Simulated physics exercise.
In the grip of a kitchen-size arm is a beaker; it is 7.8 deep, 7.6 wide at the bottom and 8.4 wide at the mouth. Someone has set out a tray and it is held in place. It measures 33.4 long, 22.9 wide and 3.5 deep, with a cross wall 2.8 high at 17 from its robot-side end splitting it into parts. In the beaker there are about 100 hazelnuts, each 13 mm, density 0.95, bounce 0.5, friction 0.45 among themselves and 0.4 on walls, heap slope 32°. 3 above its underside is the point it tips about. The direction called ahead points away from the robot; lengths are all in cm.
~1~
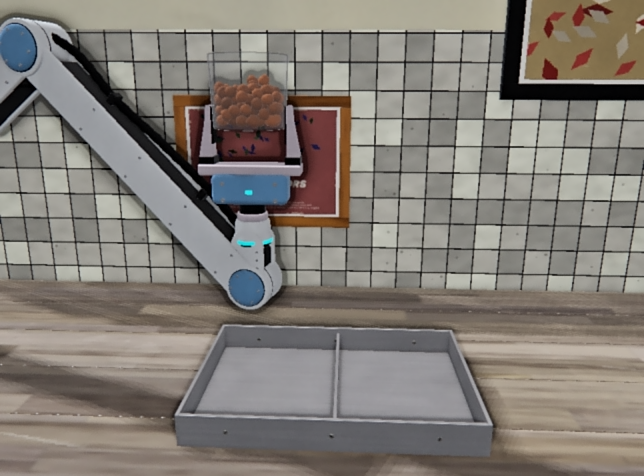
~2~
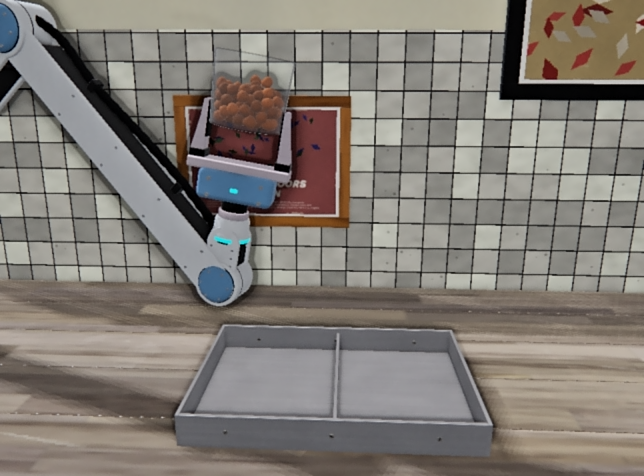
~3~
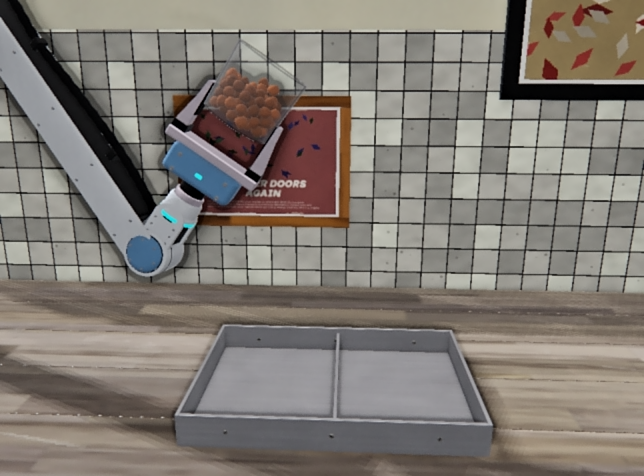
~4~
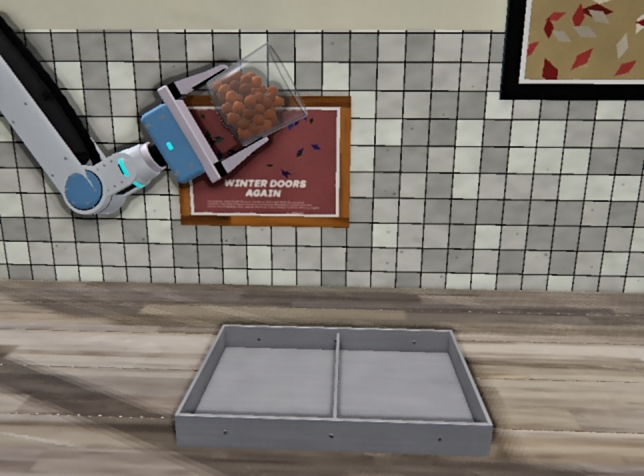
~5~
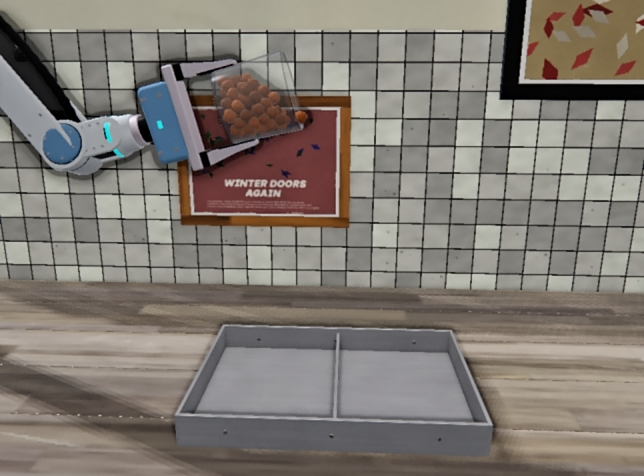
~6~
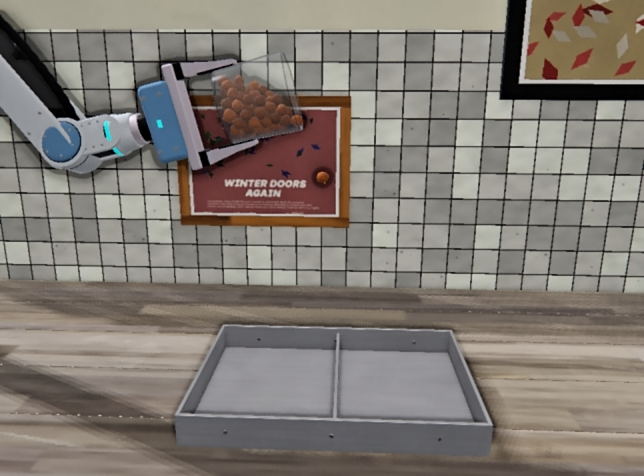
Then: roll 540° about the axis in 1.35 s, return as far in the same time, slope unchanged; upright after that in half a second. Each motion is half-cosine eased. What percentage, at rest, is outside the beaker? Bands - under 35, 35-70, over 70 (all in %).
35-70 %.
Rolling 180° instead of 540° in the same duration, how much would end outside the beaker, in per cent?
Share: Close to 25 %.
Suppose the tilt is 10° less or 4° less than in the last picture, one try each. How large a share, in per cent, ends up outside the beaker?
15 % and 30 %.
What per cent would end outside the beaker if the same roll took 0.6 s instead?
You'd be looking at some 20 per cent.
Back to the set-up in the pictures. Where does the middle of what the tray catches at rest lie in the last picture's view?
At about (387, 392).
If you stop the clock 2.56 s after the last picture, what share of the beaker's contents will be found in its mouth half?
Around 35 per cent.
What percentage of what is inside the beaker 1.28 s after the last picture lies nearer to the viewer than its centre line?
35 per cent, roughly.
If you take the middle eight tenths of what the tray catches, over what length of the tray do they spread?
About 16 cm.
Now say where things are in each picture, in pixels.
The first frame shows beaker middle at (249, 93), upright; upper third of the load around (252, 92), from x 220 to 280, top at y 80; 97 in the beaker.
The second frame shows beaker middle at (250, 93), tipped 10°; upper third of the load around (247, 93), from x 220 to 280, top at y 80.
The third frame shows beaker middle at (254, 95), tipped 35°; upper third of the load around (240, 90), from x 215 to 275, top at y 75.
The fourth frame shows beaker middle at (256, 98), tipped 61°; upper third of the load around (239, 88), from x 220 to 280, top at y 75.
The fifth frame shows beaker middle at (257, 100), tipped 75°; upper third of the load around (241, 90), from x 220 to 300, top at y 80.
The sixth frame shows beaker middle at (257, 100), tipped 76°; upper third of the load around (242, 94), from x 225 to 320, top at y 80; 96 in the beaker, 1 in flight or on a rim.
Then, 1.28 s later, tipped 76°, highest piece 39 above the table; 67 in the beaker, 24 in the far-side part, 3 in the robot-side part, 3 in flight or on a rim.
Then, 2.56 s later, tipped 76°, highest piece 39 above the table; 53 in the beaker, 35 in the far-side part, 6 in the robot-side part, 3 in flight or on a rim.
Then, 3.40 s later, upright, highest piece 40 above the table; 53 in the beaker, 38 in the far-side part, 6 in the robot-side part.
Then, 4.10 s later, upright, highest piece 40 above the table; 53 in the beaker, 38 in the far-side part, 6 in the robot-side part.
At rest, 53 in the beaker, 38 in the far-side part, 6 in the robot-side part. That is 45 % outside the beaker.
